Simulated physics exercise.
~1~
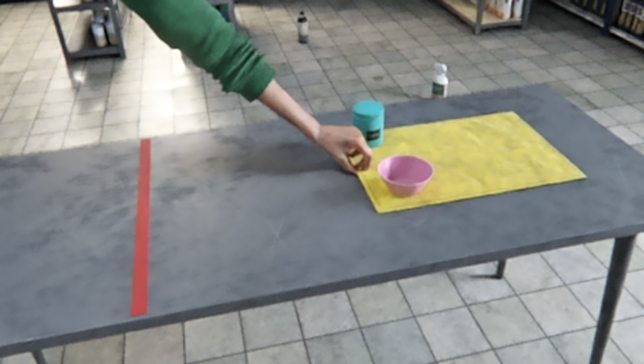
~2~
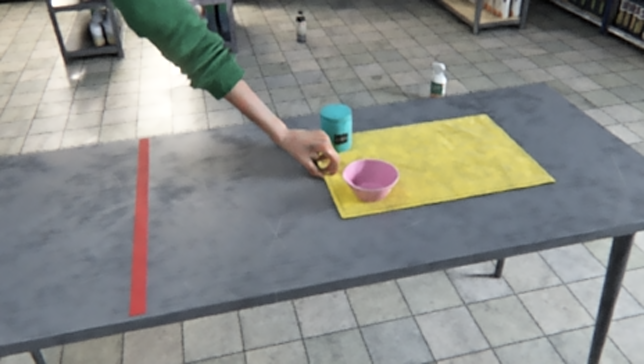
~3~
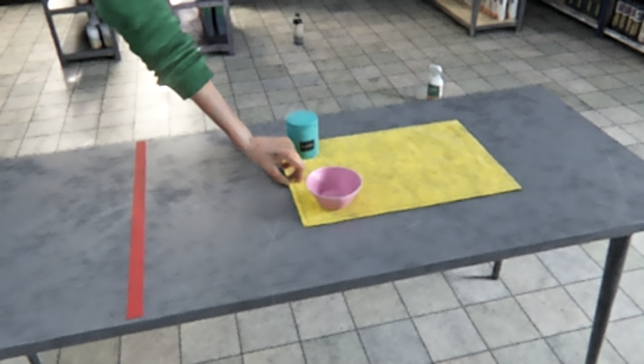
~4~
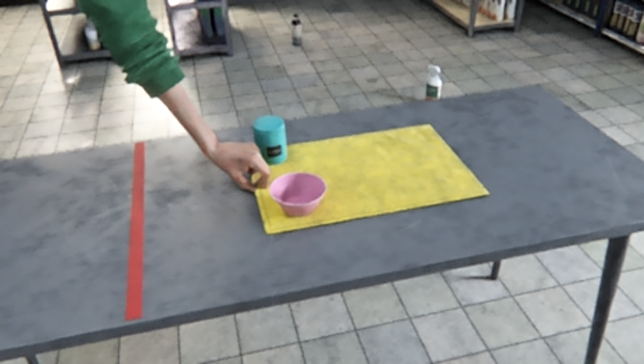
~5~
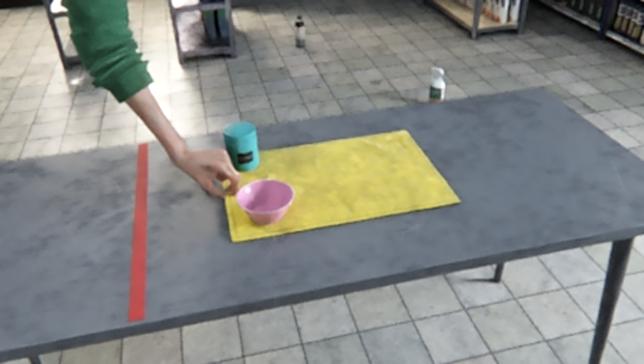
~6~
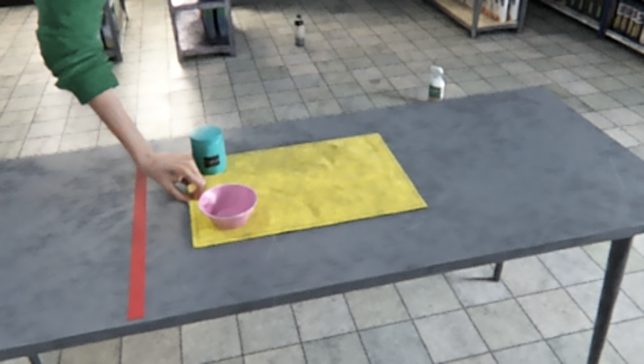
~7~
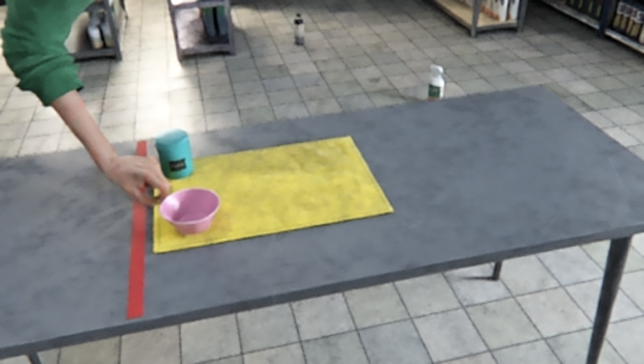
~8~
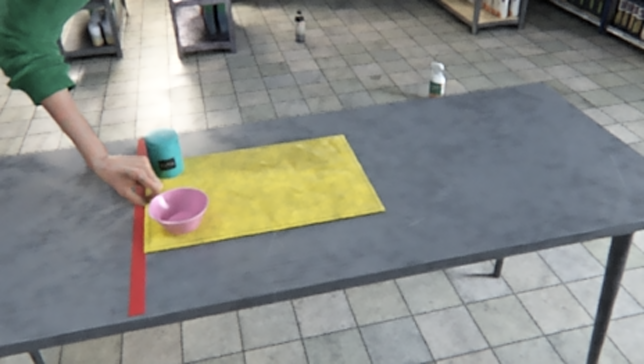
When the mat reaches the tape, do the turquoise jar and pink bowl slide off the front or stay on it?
Both stay on it. The turquoise jar is still upright on the yellow mat, and the pink bowl is still on it too.
